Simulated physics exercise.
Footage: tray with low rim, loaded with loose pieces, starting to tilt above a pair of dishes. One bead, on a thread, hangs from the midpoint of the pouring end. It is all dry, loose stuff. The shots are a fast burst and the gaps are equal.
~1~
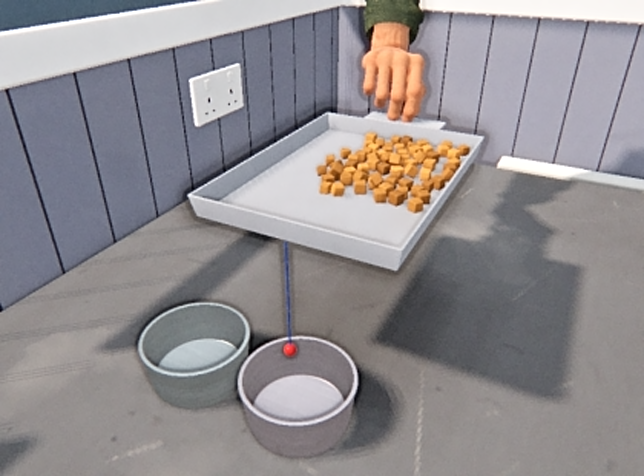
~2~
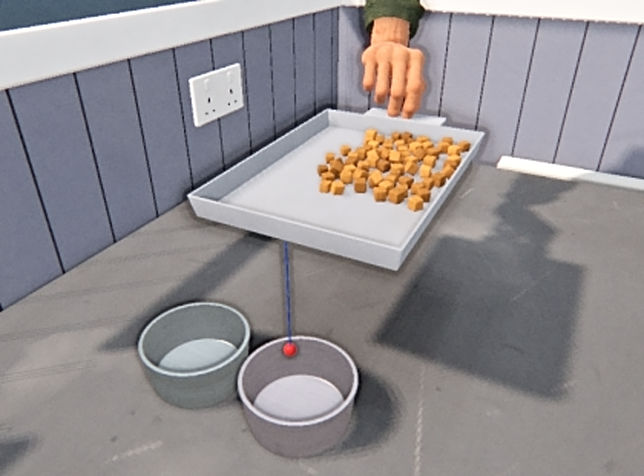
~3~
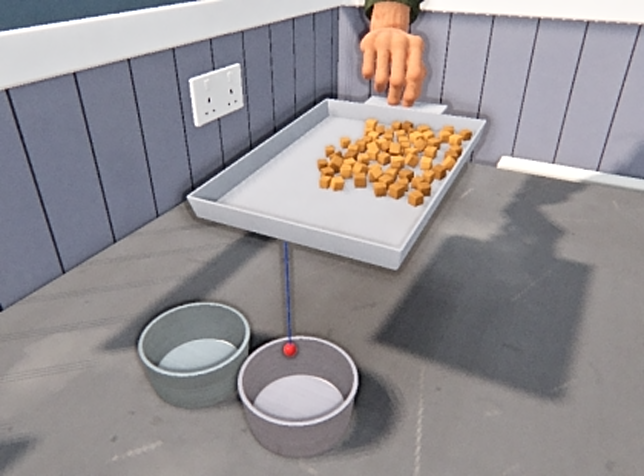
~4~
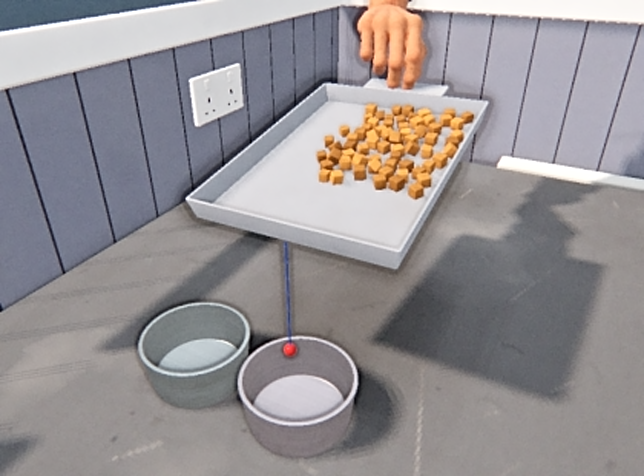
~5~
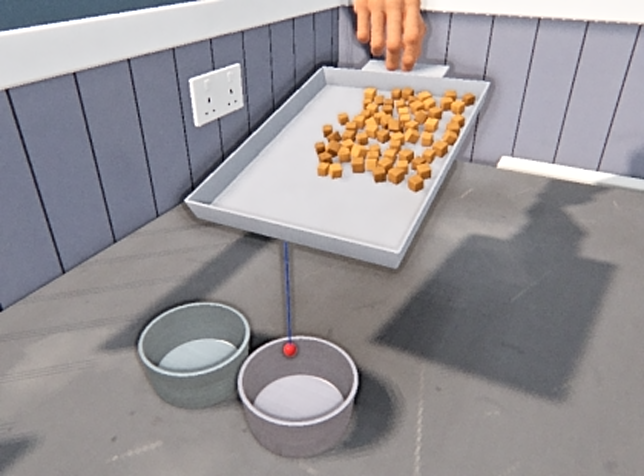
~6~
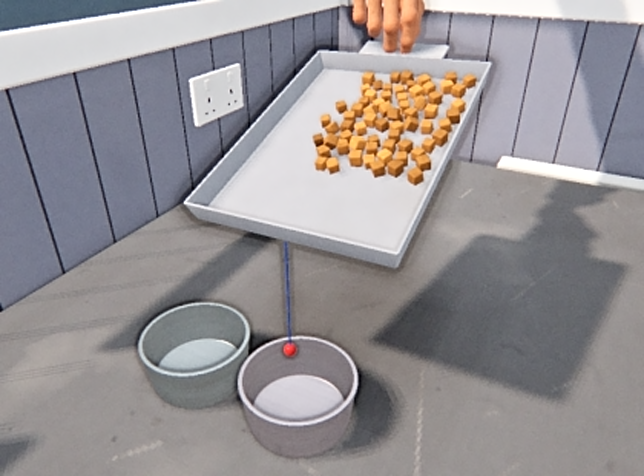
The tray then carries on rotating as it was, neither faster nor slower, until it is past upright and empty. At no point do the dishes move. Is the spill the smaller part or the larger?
I expect most of the load to be wasted.
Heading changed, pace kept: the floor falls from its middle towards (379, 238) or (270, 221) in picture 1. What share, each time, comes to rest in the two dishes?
10 % and 40 %, roughly.
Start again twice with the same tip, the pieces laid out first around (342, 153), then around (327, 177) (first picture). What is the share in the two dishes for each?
Near 30 and 20 percent respectively.
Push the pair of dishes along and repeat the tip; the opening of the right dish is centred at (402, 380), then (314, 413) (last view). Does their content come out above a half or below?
First try: Lower than half; second try: Higher than half.
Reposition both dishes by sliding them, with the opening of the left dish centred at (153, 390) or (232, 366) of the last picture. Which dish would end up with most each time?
Right side first, Left side second.
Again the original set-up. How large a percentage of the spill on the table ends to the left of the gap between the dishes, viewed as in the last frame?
I'd put it at around 60 per cent.
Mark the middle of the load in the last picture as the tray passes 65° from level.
Near (286, 208).
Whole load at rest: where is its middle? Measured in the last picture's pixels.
(242, 461).
Just after the last frame, tray tipped steeply; almost all on the tray; about a tenth in the air.
A moment on, tray tipped past a quarter turn; the larger part on the tray; about a tenth in the left dish; about a tenth outside both; just a few in the air.
Further on, tray tipped past a quarter turn; about a tenth in the right dish; roughly a quarter in the left dish; roughly two thirds outside both.
When it is over, tray tipped past a quarter turn; about a tenth in the right dish; roughly a quarter in the left dish; roughly two thirds outside both.
